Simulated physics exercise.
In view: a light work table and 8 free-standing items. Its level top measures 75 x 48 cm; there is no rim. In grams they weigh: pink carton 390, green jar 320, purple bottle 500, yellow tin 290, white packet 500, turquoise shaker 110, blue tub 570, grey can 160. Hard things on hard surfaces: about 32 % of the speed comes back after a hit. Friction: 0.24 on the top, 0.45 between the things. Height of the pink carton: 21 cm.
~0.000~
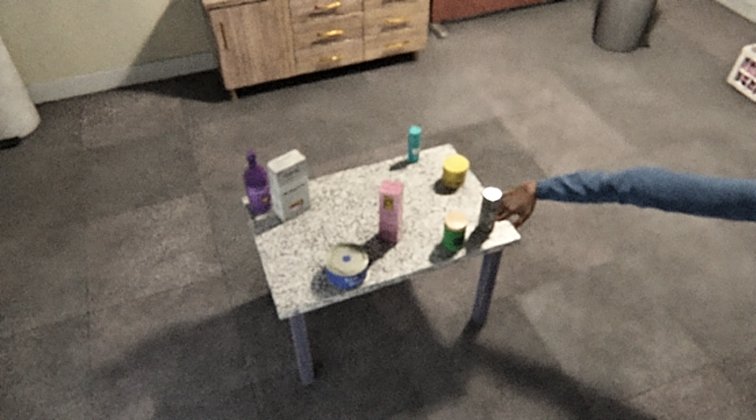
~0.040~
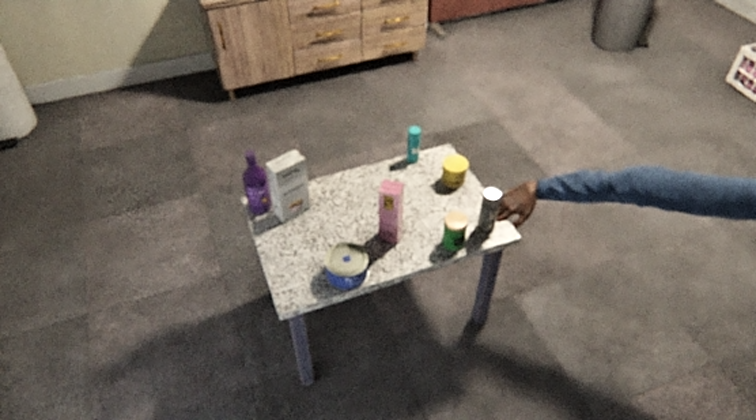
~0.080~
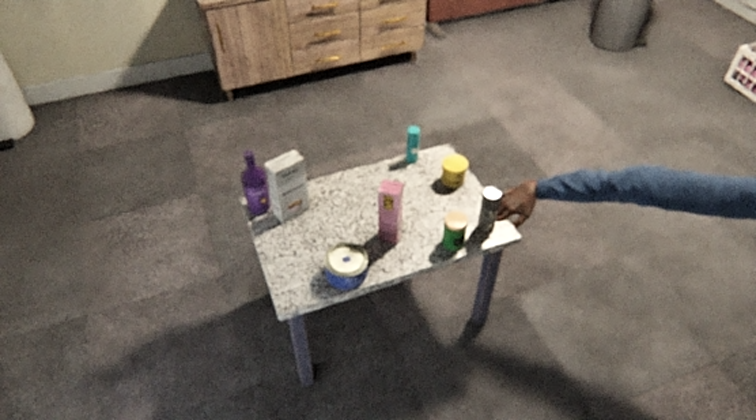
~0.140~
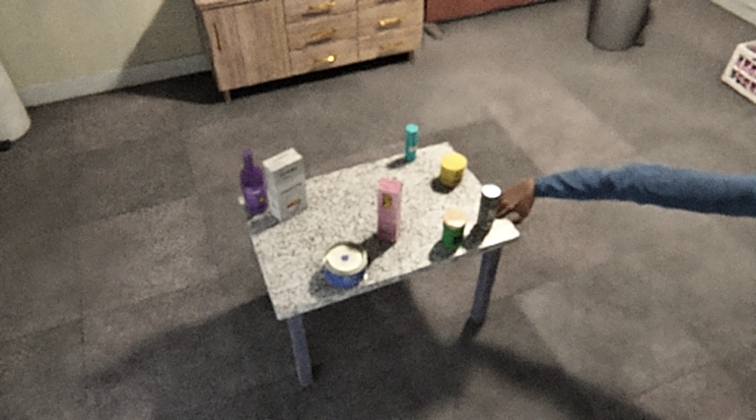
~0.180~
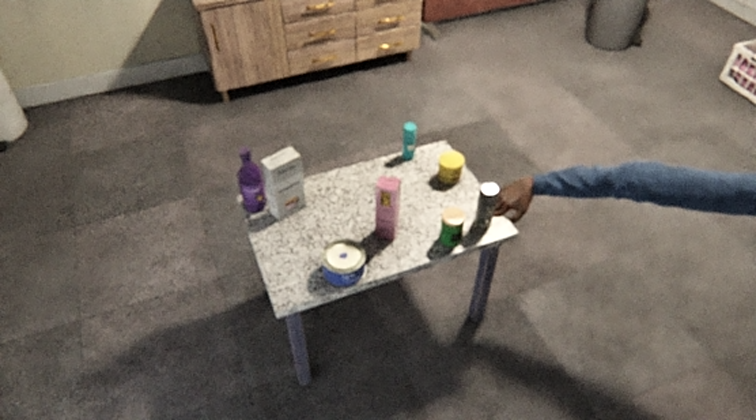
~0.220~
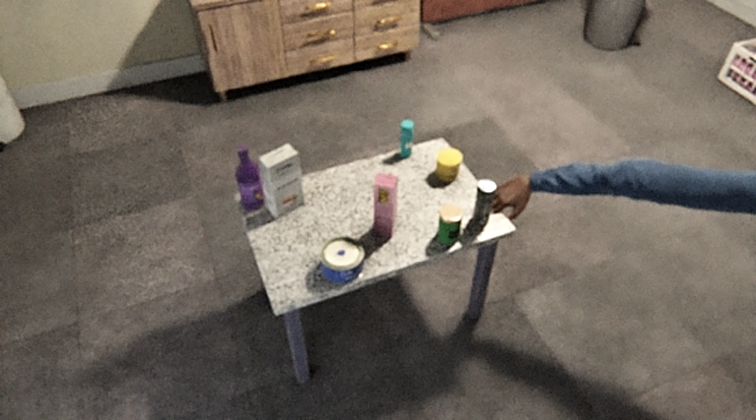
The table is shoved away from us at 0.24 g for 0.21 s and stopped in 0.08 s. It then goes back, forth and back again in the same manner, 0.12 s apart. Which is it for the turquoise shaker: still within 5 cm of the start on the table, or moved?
The turquoise shaker leaves its spot.
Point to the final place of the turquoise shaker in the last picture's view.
At about (410, 256).
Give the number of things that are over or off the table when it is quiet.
In all, 1.
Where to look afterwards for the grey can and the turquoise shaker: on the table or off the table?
The grey can is still on the table; the turquoise shaker ends off the table.
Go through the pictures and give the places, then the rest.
The first frame shows turquoise shaker (414, 145); pink carton (391, 213).
The second frame shows purple bottle (256, 181); yellow tin (454, 172).
The third frame shows white packet (289, 188); blue tub (347, 266).
The fourth frame shows table shifted 1 cm; grey can (488, 208); pink carton (389, 211).
The fifth frame shows table shifted 2 cm; green jar (452, 227); purple bottle (251, 178).
The sixth frame shows table shifted 3 cm; turquoise shaker (407, 139); yellow tin (448, 166).
By 0.82 s, turquoise shaker now off the table.
By 1.22 s, table shifted 7 cm; green jar 3 cm from its spot; yellow tin 3 cm from its spot; blue tub 3 cm from its spot.
When it is over (2.3 s), off the table, turquoise shaker; the other 7 within 5 cm of the start. End places, in pixels of the last picture, turquoise shaker near (410, 256).
